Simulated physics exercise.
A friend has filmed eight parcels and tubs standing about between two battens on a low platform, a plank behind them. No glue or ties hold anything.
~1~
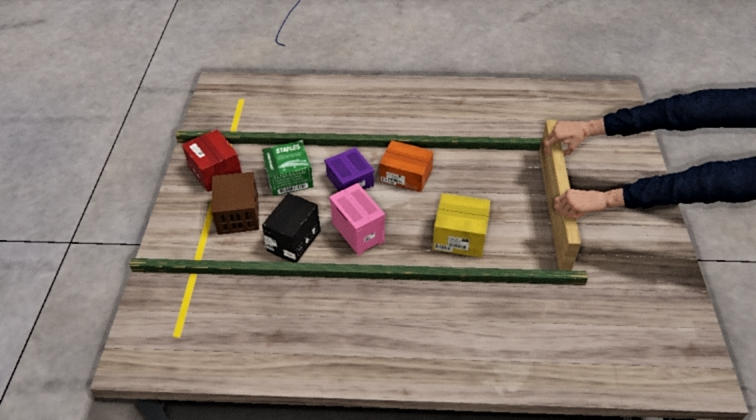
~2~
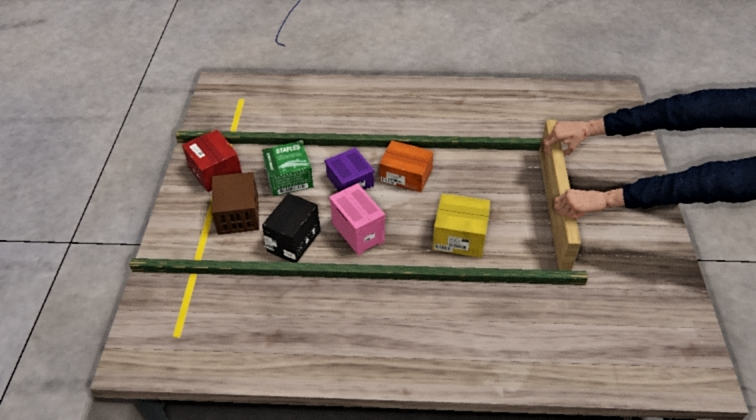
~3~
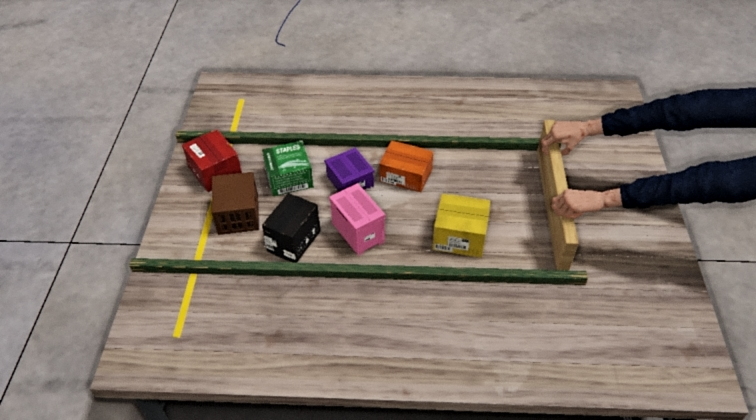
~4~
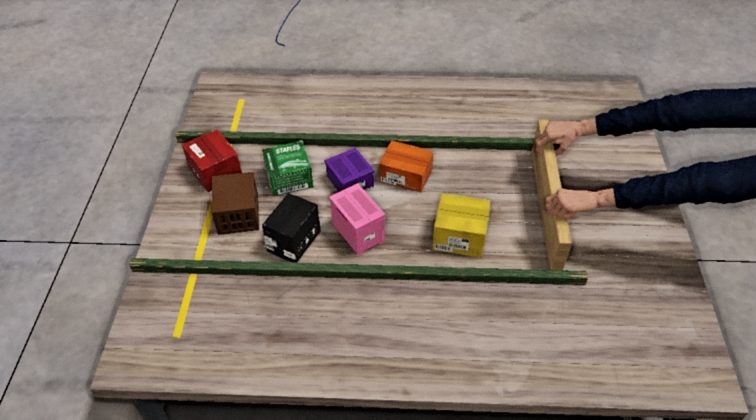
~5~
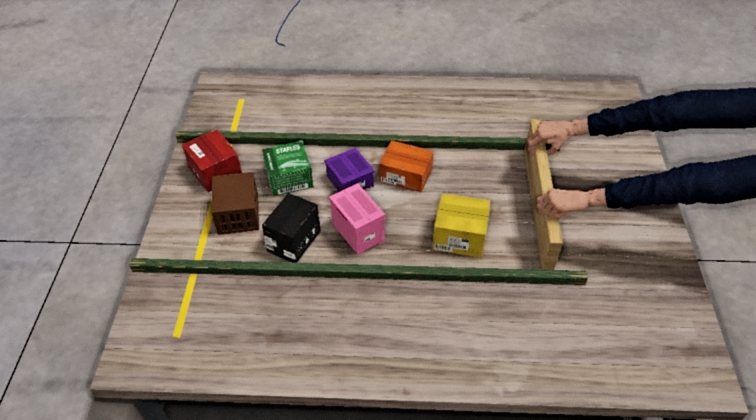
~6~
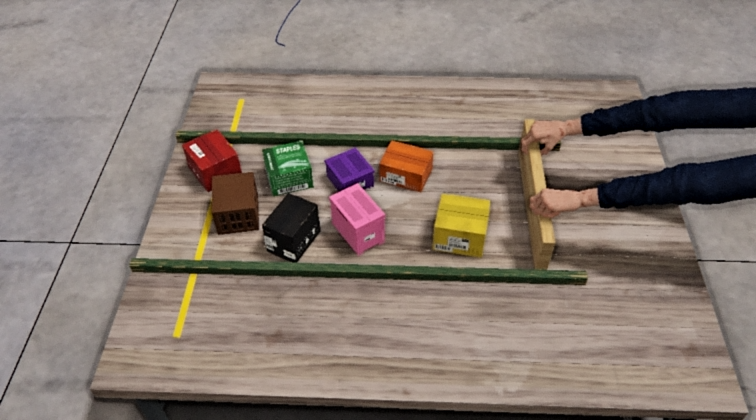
Wooden plank held by two hands sliding slightly left between green battens toward eight colourful boxes, which stay still.
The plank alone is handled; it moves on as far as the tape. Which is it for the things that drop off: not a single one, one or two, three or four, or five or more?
The tally of falls will come to five or higher.
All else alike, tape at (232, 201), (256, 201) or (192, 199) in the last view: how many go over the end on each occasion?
Down on the ground: 4, 3 and 6.
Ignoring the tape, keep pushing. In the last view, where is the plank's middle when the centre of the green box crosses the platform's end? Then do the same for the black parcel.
The middle is at (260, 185) when it's the green box, and at (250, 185) when it's the black parcel.
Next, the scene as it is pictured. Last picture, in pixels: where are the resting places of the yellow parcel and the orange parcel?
I'd put one at around (178, 221) and the other at around (197, 166).
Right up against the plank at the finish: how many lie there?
2 in contact.
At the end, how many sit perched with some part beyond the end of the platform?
That adds up to 0.
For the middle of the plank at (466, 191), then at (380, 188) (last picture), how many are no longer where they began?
The first number is 1, the next one 6.
A little later, none off yet; red box at rest near (212, 160); brown crate at rest near (236, 203); green box at rest near (288, 168).
When it is over, the number that fall off is five or more; down, pink tote, purple tote, black parcel, green box, brown crate and red box.
